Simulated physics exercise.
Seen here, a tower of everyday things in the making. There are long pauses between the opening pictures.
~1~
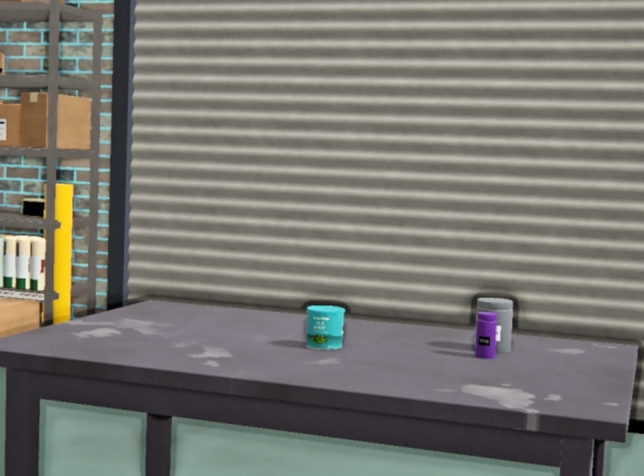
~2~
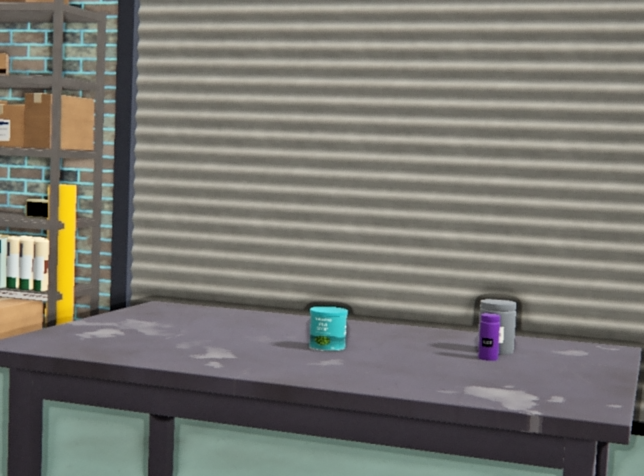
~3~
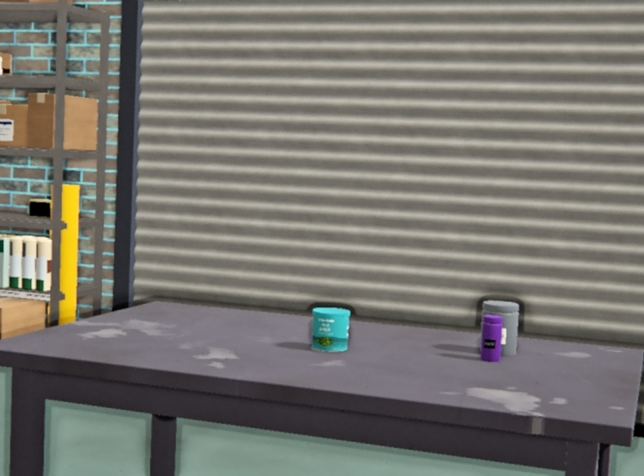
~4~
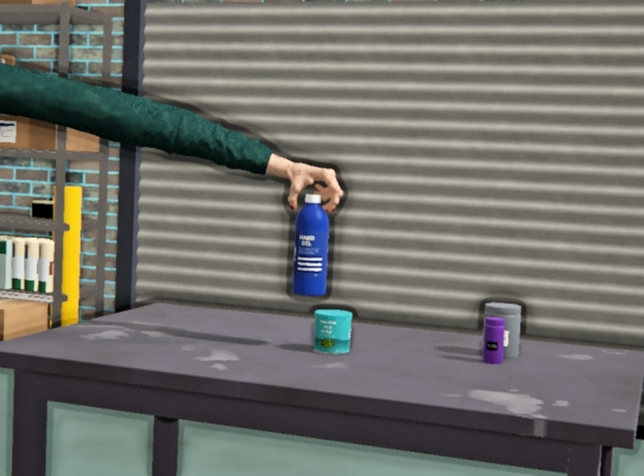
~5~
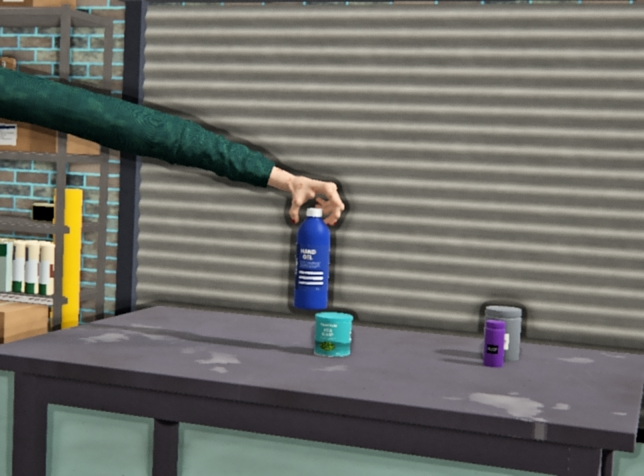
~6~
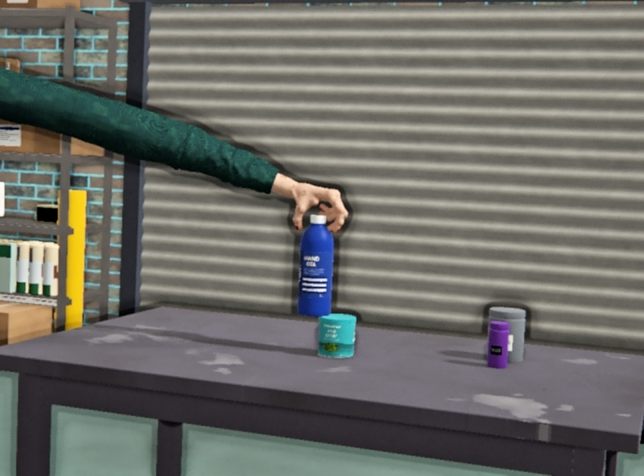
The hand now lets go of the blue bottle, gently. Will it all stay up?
Outcome: The pile comes apart.
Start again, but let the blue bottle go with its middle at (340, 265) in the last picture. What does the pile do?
Then it holds.
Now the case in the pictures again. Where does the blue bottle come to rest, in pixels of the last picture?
At about (257, 331).
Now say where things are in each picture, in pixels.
In the first picture, the last thing is not in view yet; purple shaker (486, 335).
In the second picture, the last thing is not in view yet; grey jar (497, 327).
In the third picture, the last thing is not in view yet; turquoise pot (330, 330).
The fourth picture shows still above its spot; blue bottle (311, 245); purple shaker (494, 340).
The fifth picture shows still above its spot; blue bottle (312, 258); grey jar (502, 333).
The sixth picture shows set down, still held; blue bottle (316, 265); turquoise pot (337, 336).
Then, 0.30 s past the last view, blue bottle rocked 18° from its first pose near (302, 268).
Then, 0.40 s past the last view, blue bottle now fallen.
Then, 0.50 s past the last view, things are still on the move.
Then, 1.50 s past the last view, nothing new.
Finally, fallen, blue bottle; the other 3 still in place. Final places as the last picture's camera would see them, blue bottle near (257, 331). The pile gives way.
